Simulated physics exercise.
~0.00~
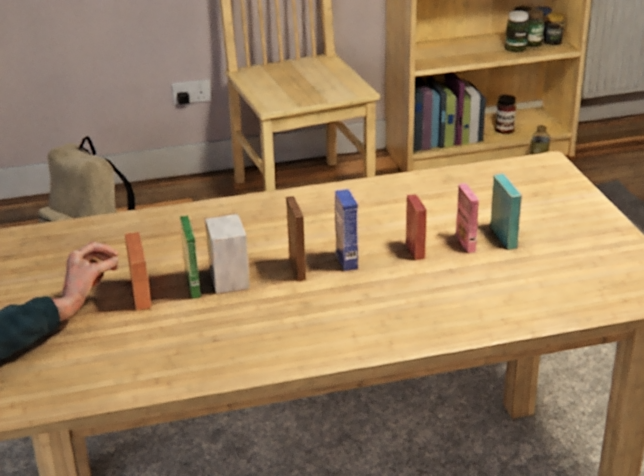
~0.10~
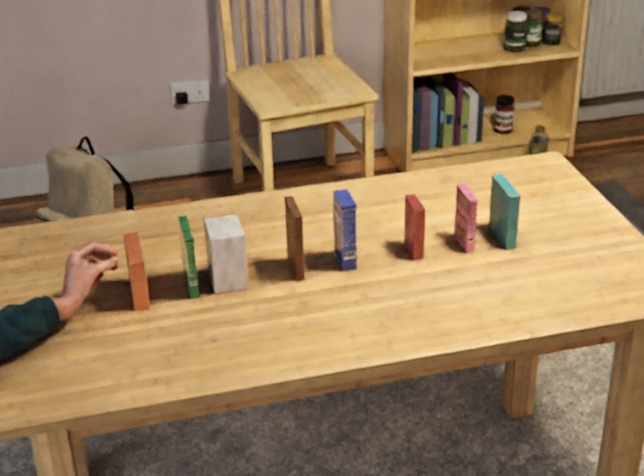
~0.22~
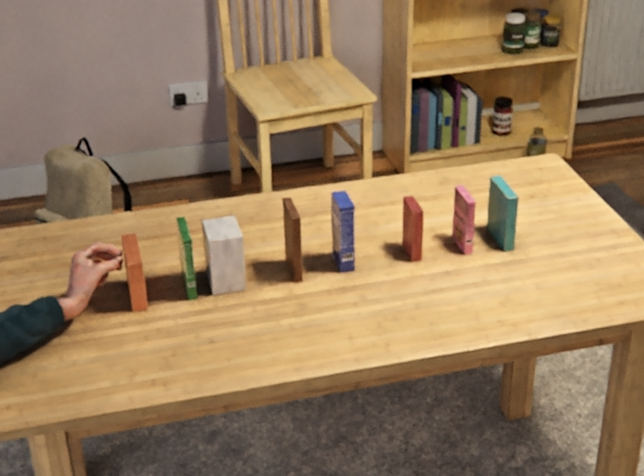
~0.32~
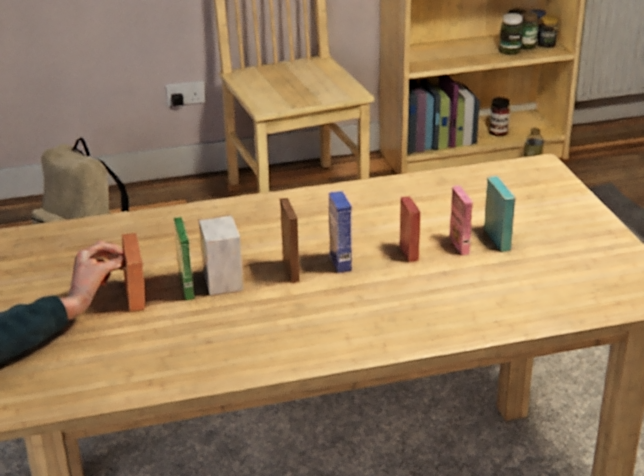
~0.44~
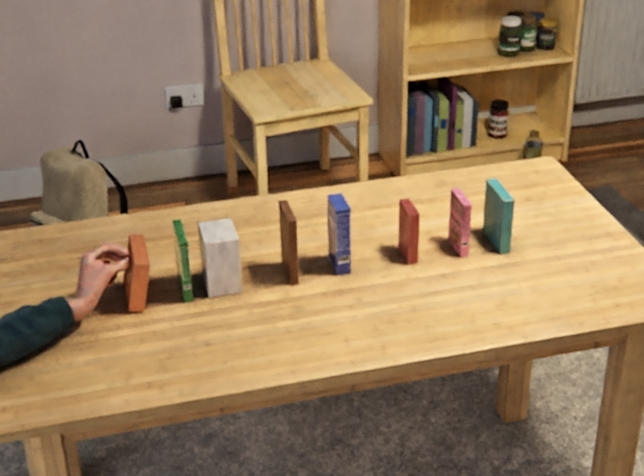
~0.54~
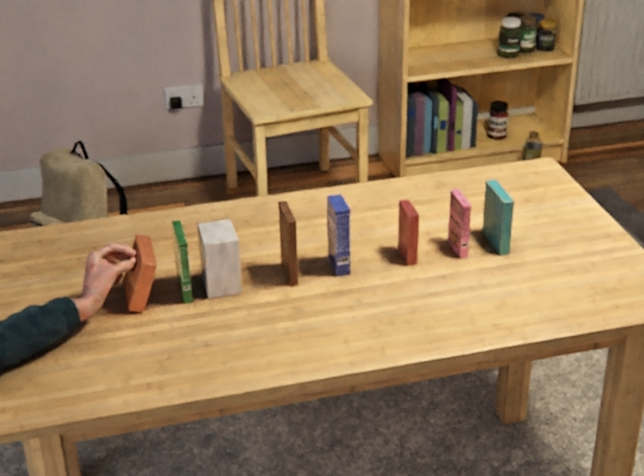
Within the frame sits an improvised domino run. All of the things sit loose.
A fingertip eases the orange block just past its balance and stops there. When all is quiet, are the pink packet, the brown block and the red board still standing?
At the end, the pink packet still stands; the brown block still stands; the red board still stands.
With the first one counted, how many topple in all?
That adds up to 1 in total.
Around 0.74 s, orange block 61° over; green packet rocked 12° from its first pose.
Around 0.84 s, orange block 90° over; green packet displaced a little.
Around 1.54 s, pink packet resting near (459, 224); brown block resting near (289, 244).
Finally (3.8 s), all 6 still in place. Final places as the last picture's camera would see them, pink packet near (459, 224), brown block near (289, 244).
